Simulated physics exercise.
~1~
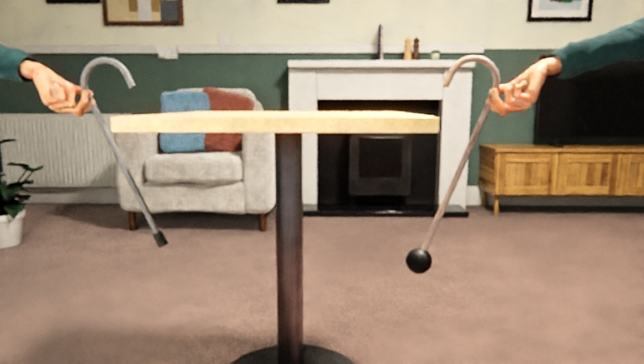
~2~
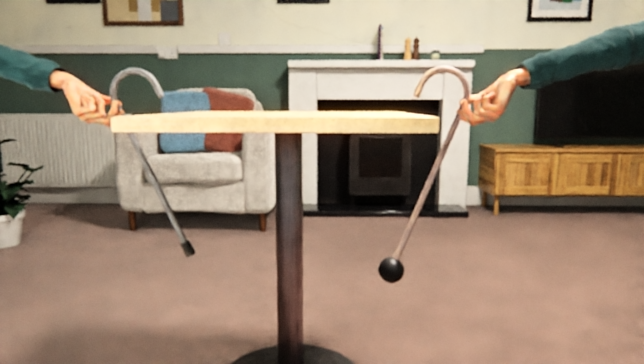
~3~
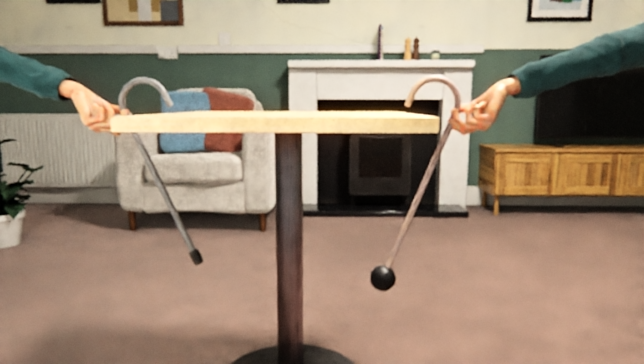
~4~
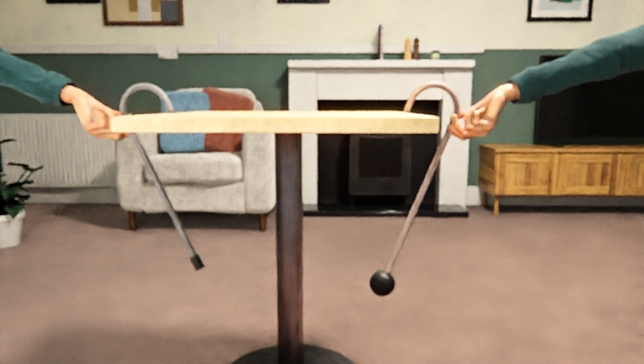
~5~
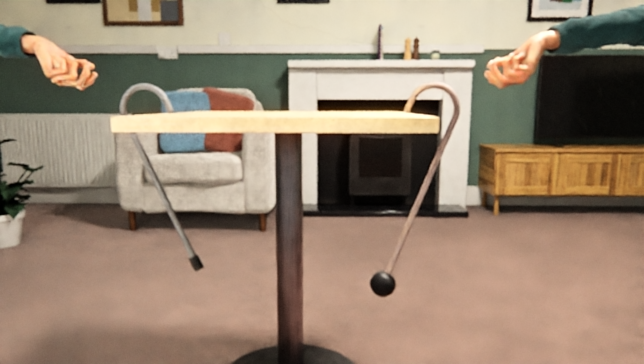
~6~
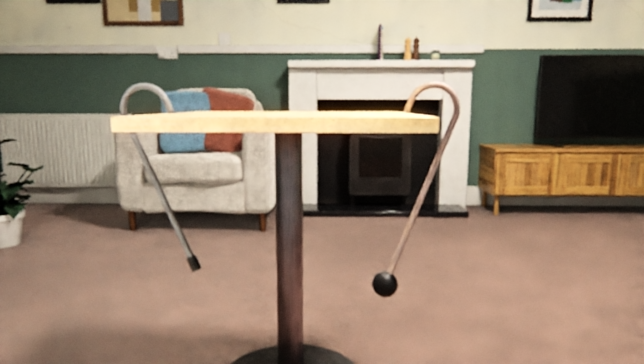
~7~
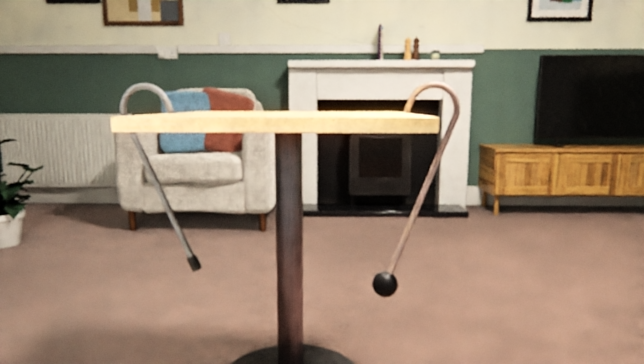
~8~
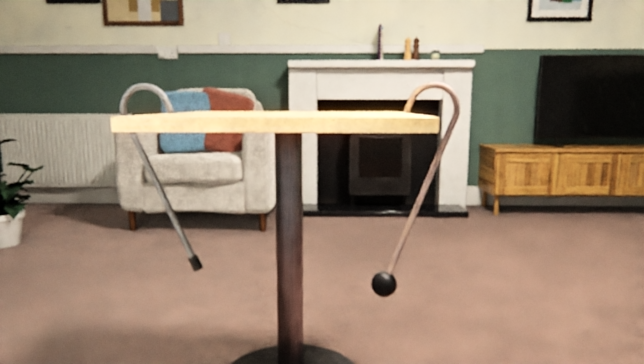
Two hands hook a grey cane and a black-ended ladle over opposite table edges, where both stay hanging.
